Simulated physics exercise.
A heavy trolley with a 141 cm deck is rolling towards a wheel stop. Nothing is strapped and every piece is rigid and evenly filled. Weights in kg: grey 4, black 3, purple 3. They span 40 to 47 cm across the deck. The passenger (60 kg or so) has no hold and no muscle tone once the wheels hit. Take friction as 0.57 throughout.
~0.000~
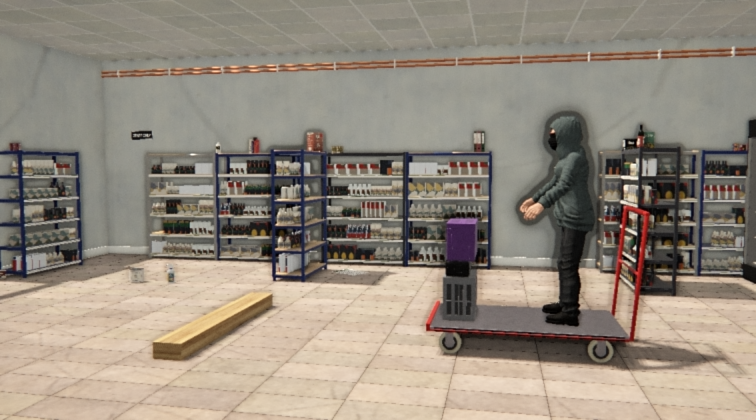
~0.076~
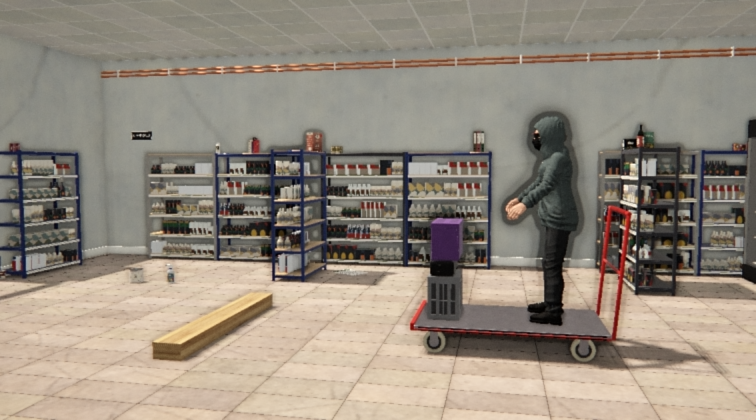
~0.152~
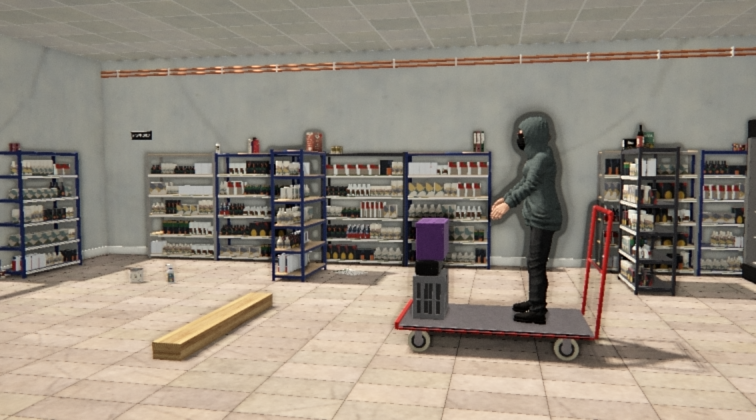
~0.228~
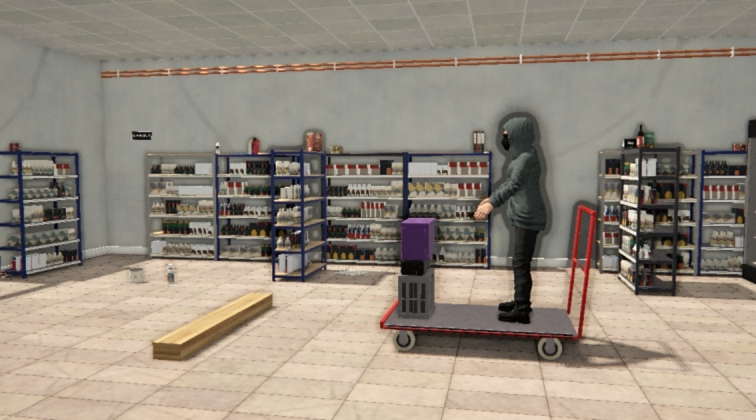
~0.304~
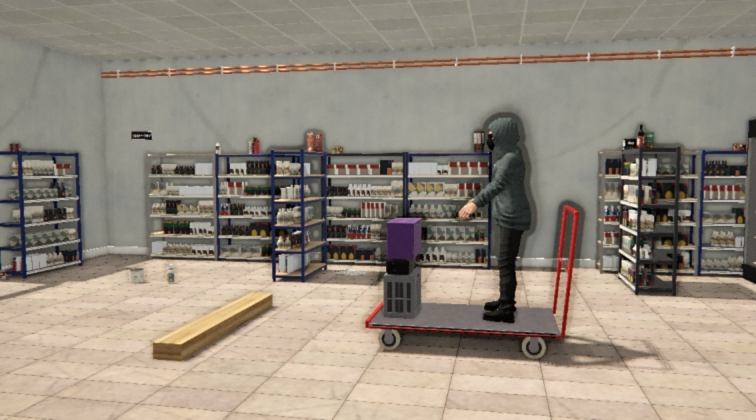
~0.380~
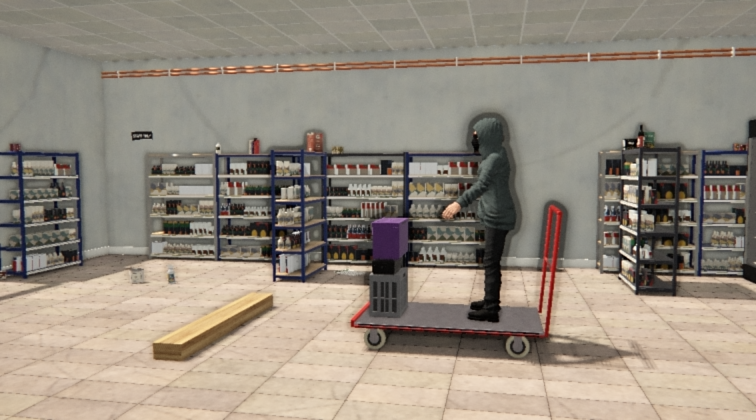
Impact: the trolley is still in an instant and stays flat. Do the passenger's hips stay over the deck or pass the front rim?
In the end the passenger's hips stay over the deck.
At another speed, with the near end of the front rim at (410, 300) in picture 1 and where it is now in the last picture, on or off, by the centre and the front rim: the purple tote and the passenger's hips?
Then purple off, hips on.
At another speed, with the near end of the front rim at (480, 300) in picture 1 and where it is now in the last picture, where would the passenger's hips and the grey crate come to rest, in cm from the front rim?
In that case hips 40 past, grey 50 past.
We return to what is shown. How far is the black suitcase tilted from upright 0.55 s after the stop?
It is tilted some 80°.
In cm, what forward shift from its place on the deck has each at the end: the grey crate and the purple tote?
About: Grey 60, purple 110.
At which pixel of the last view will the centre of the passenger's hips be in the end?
At about (237, 288).
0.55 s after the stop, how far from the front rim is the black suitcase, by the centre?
Some 35 cm past it.
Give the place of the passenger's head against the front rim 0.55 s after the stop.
About 10 cm past the rim.
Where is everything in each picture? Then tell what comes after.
The first frame shows hips (576, 217), black suitcase (459, 265), rim corner (428, 326); 182 cm still to roll.
The second frame shows hips (560, 217), black suitcase (444, 265), rim corner (412, 325); 170 cm still to roll.
The third frame shows hips (544, 217), black suitcase (430, 264), rim corner (397, 325); 158 cm still to roll.
The fourth frame shows hips (529, 216), black suitcase (415, 264), rim corner (382, 324); 146 cm still to roll.
The fifth frame shows hips (514, 216), black suitcase (401, 263), rim corner (367, 323); 135 cm still to roll.
The sixth frame shows hips (499, 216), black suitcase (388, 263), rim corner (352, 323); 123 cm still to roll. Speed about 1.5 m/s.
Impact comes at 1.18 s.
After 1.73 s the passenger's hips are 57 cm behind the rim, near (286, 262) in the last picture's view.
After 2.18 s the passenger's hips are 20 cm behind the rim, near (246, 270) in the last picture's view.
Final state at 3.1 s, past the rim, grey crate, black suitcase and purple tote; behind it, the passenger's hips.
